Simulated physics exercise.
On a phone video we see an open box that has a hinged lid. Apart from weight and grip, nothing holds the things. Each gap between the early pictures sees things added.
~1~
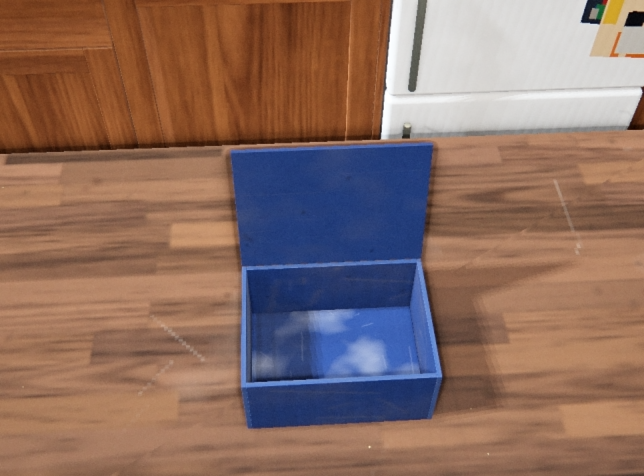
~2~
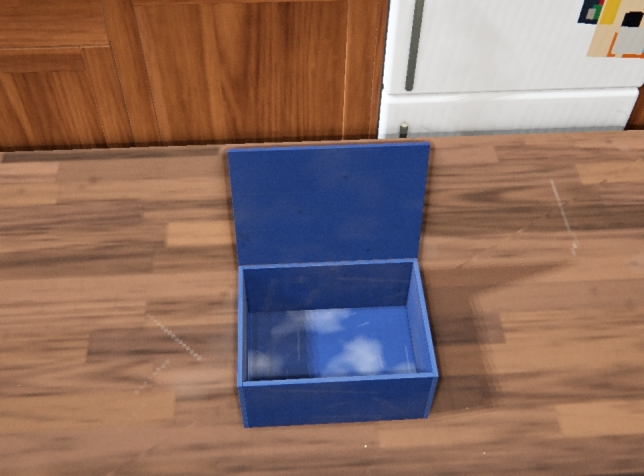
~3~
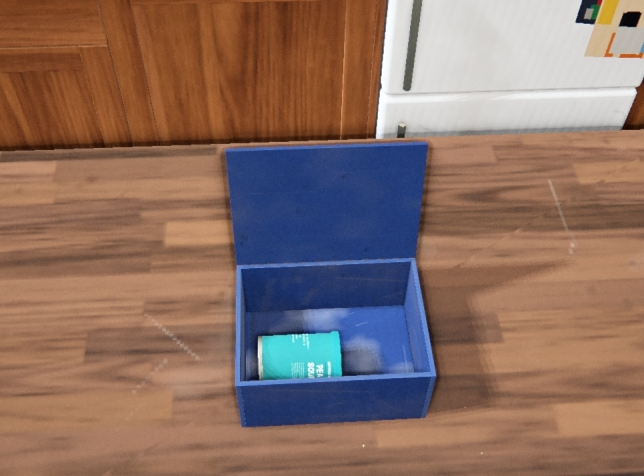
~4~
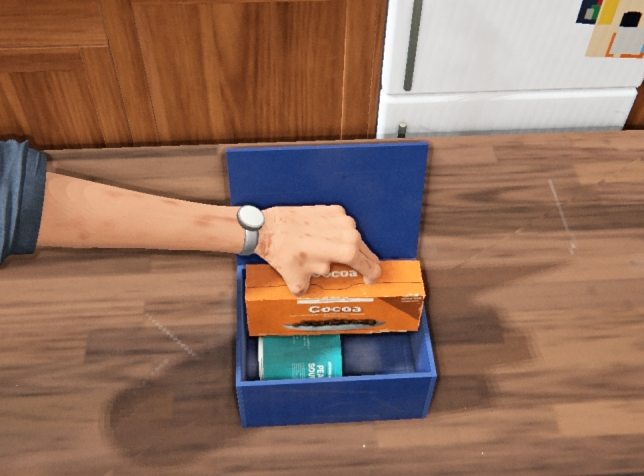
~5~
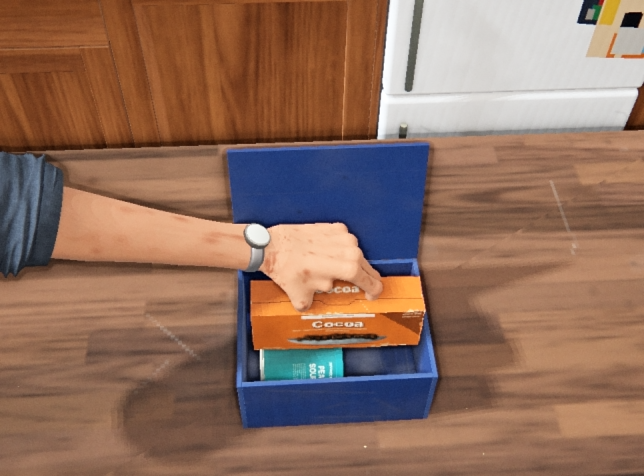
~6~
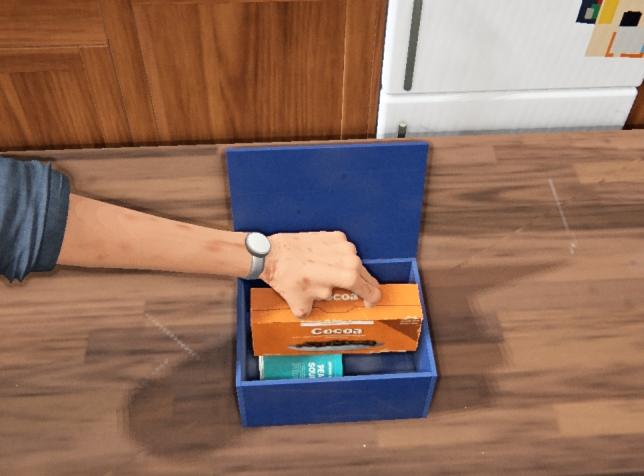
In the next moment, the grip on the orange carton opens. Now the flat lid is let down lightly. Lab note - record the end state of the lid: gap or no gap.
So the lid is down at the end.
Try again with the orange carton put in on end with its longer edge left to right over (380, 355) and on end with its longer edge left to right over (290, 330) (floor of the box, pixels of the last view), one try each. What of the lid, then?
The lid is blocked with the first placement and is blocked with the second.
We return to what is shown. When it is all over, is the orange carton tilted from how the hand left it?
Observation: It tilts over.
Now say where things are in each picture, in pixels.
In the first picture, the last thing is not in view yet.
In the second picture, the last thing is not in view yet.
In the third picture, the last thing is not in view yet; turquoise tin (299, 361).
The fourth picture shows coming down; orange carton (333, 299); turquoise tin (300, 361).
The fifth picture shows coming down; orange carton (336, 314).
The sixth picture shows in place under the hand; orange carton (335, 320).
Then, 0.90 s later than the last frame, lid starting down; orange carton on its side near (328, 331); turquoise tin moved a little.
Then, 1.80 s later than the last frame, lid 45° above the rim; orange carton on its side near (328, 331); turquoise tin moved a little.
When it is over, lid shut; lying over in the box, orange carton; turquoise tin as before. End places, in pixels of the last picture, orange carton near (328, 331).
